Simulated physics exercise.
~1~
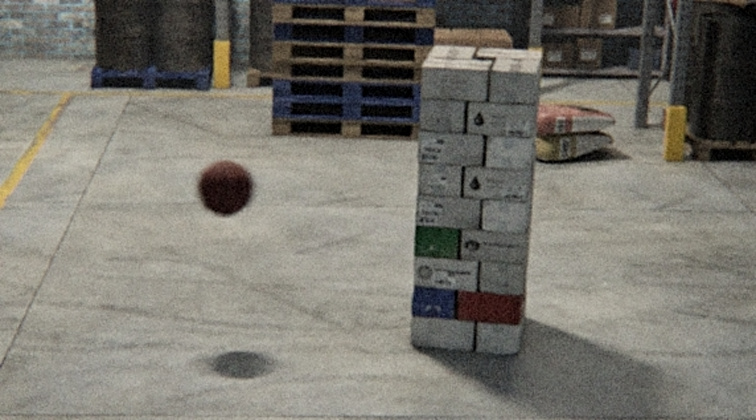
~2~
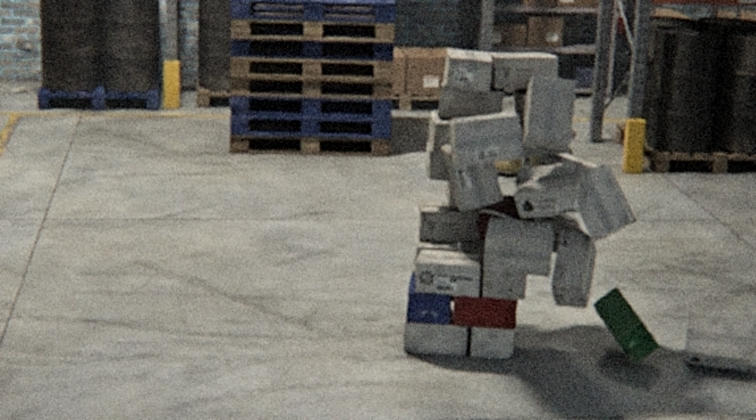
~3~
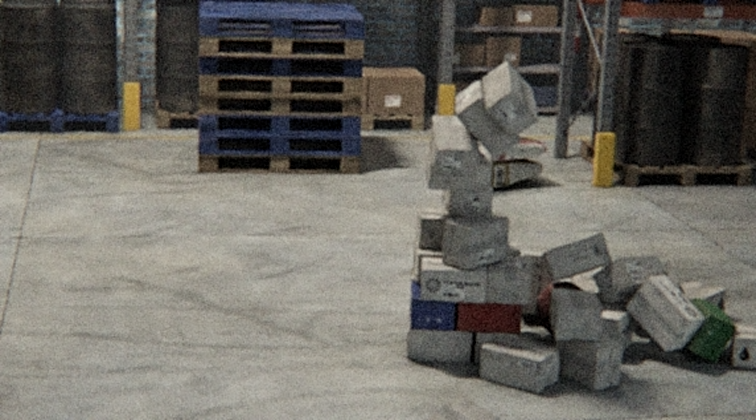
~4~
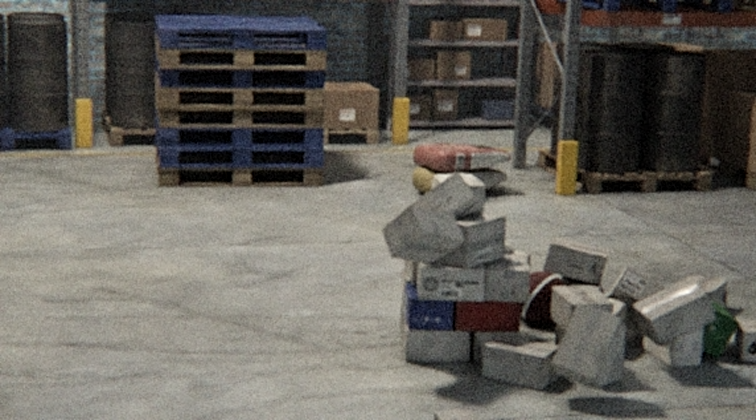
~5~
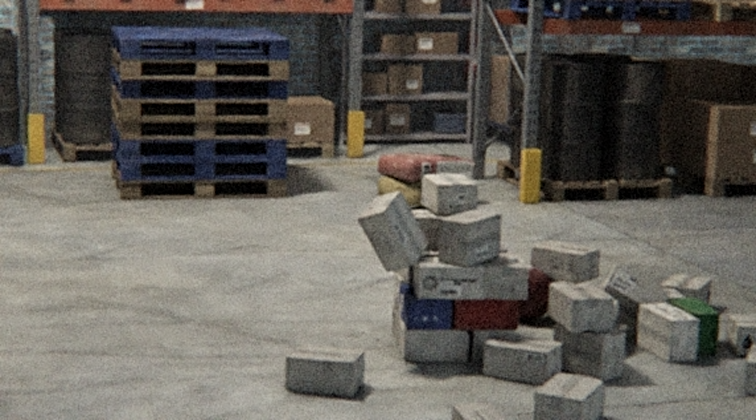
A tall, narrow tower of pale parcels stands on the concrete floor of a warehouse, with blue and brown pallets, drums and shelving behind, seen from a camera drifting slowly sideways. Green, blue and red parcels show in its lower half, and a dark red ball flies in from the left. The ball strikes the tower, and the middle bursts out to the right, the green parcel tumbling away. The upper parcels lean, drop and scatter around the base. At the end a ragged stump remains, its blue and red parcels still in place, with the green one lying among the fallen at right.
